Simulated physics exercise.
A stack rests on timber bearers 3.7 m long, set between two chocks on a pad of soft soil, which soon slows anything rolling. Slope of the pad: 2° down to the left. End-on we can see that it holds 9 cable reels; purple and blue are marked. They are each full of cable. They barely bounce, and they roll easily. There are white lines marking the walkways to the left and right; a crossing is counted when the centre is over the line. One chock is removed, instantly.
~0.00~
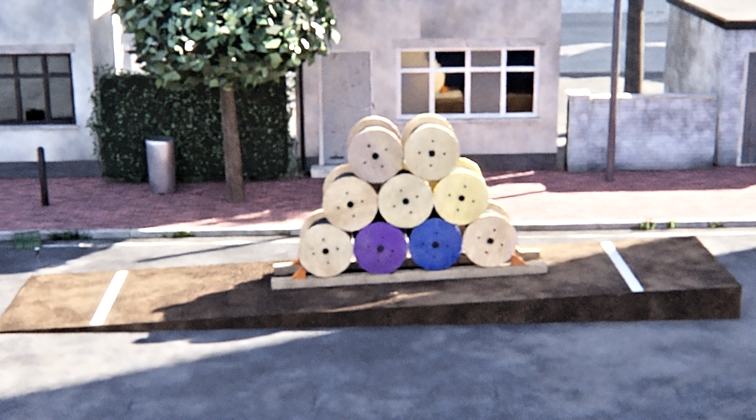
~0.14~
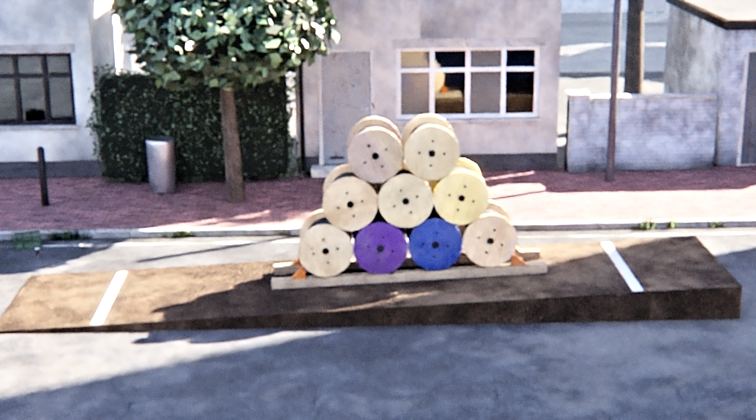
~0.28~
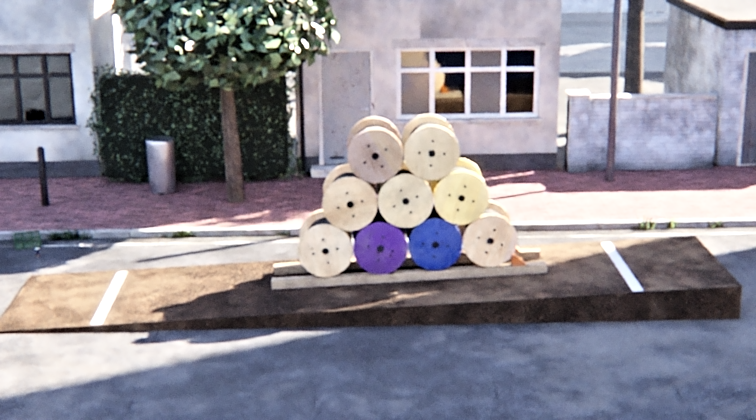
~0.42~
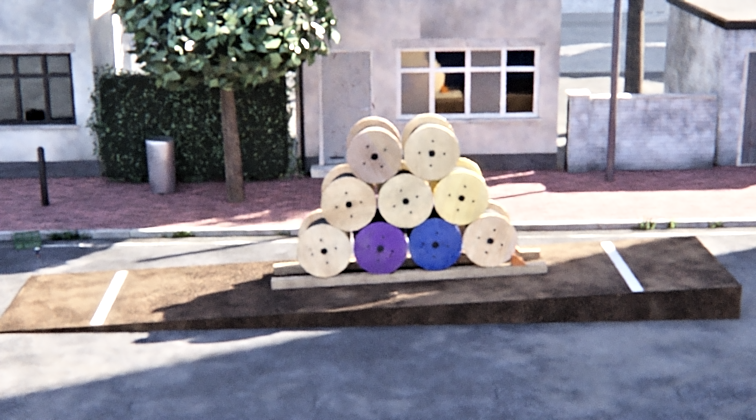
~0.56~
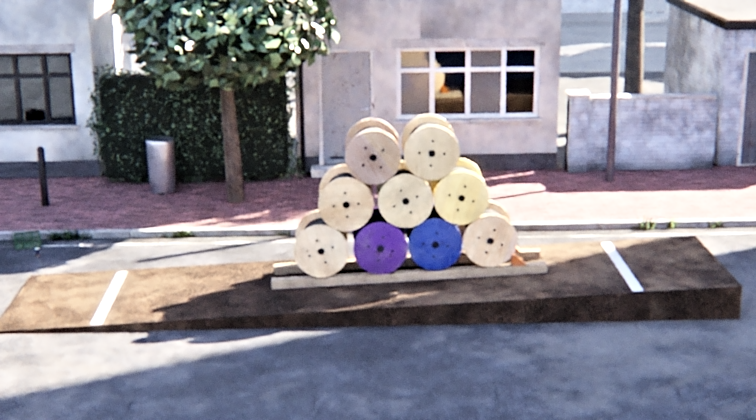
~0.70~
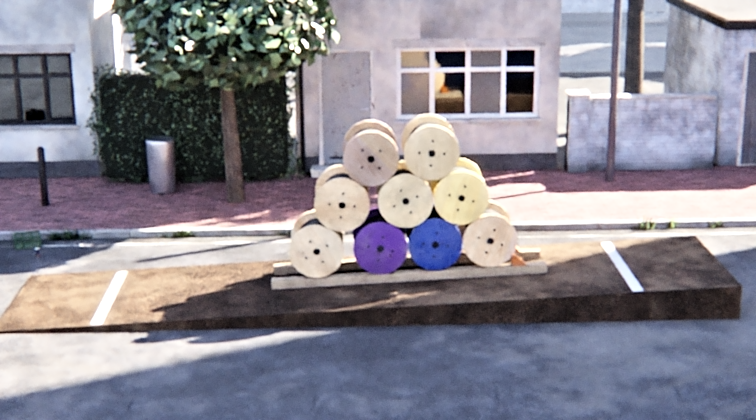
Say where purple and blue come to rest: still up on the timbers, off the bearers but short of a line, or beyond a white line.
Purple comes to rest off the bearers but short of a line. Blue comes to rest still up on the timbers.
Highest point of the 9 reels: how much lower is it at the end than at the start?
65 cm.
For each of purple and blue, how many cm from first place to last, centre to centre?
Purple 260, blue 120.
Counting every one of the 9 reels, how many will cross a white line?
Tally at the end: 2.
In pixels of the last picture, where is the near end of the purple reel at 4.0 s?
Roughly at (262, 256) in the last picture.
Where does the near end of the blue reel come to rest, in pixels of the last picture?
It ends up close to (344, 250).
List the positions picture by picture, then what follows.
In the first picture, purple (381, 248), blue (435, 245); both chocks in; lines at (108, 300) and (623, 269); the pad slopes 2° down to the left; 4 of the 9 form the bottom row.
In the second picture, purple (381, 248), blue (435, 245).
In the third picture, purple (381, 248), blue (435, 245); left chock gone.
In the fourth picture, purple (381, 248), blue (435, 245).
In the fifth picture, purple (381, 248), blue (435, 245).
In the sixth picture, purple (381, 248), blue (435, 245); lines at (108, 300) and (623, 269).
By 2.1 s, purple is on the bearers, 145 cm from the bearers' left end, rolling left; blue is on the bearers, 145 cm from the bearers' right end; 0 past a line.
By 4.0 s, purple is off the bearers, 205 cm short of the left line, rolling left; as before, blue; 1 past a line.
Finally (9.3 s), purple is off the bearers, 100 cm short of the left line; blue is on the bearers, 100 cm from the bearers' left end; 2 past a line.
